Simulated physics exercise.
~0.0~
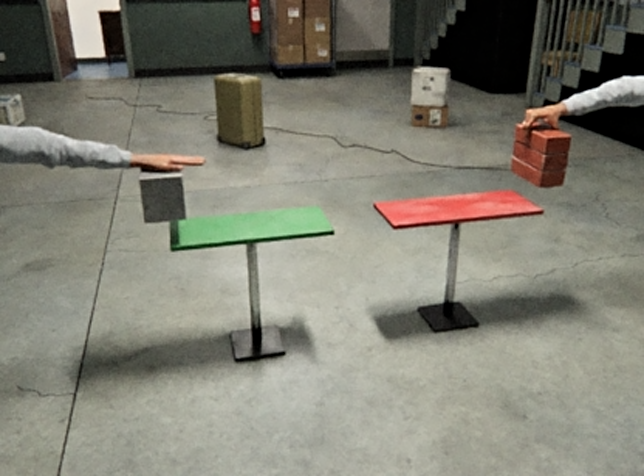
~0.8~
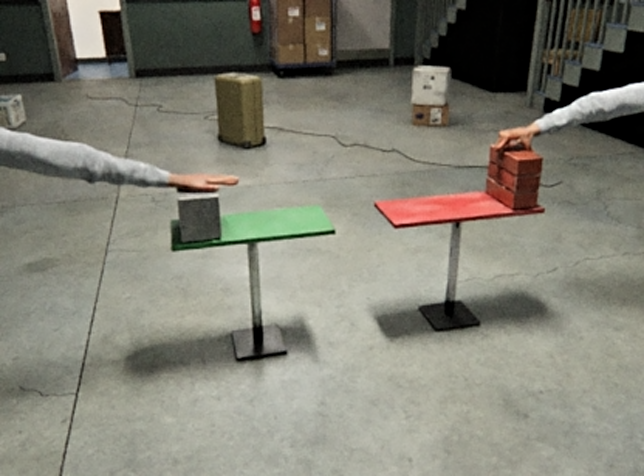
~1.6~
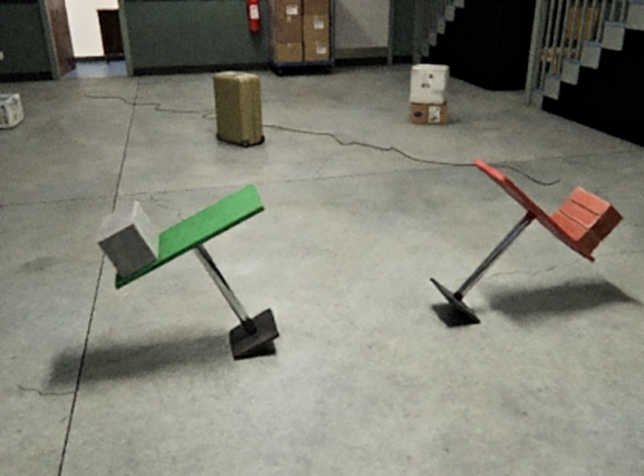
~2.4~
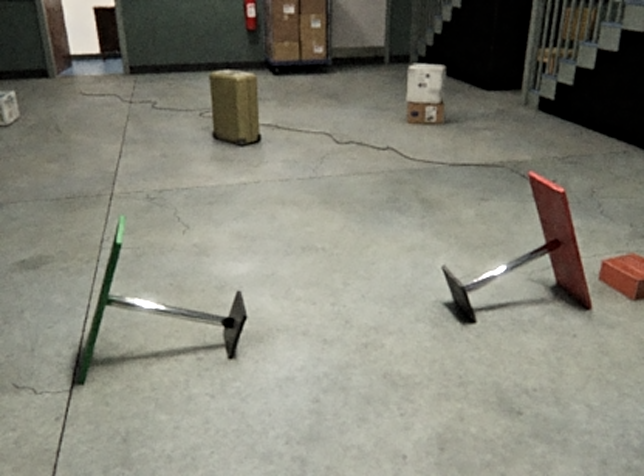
A gray block and a stack of red bricks are lowered by two hands, one reaching in from each side, toward two slim pedestal tables on a concrete floor. The block comes to rest on the left end of the green table, and the bricks sit on the right end of the red one. Once the hands have gone, both tables tip outward with their loads, their bases lifting off the floor. The green table topples to the left and the red one to the right, ending on their sides, with the block out of sight and red bricks at the right edge.
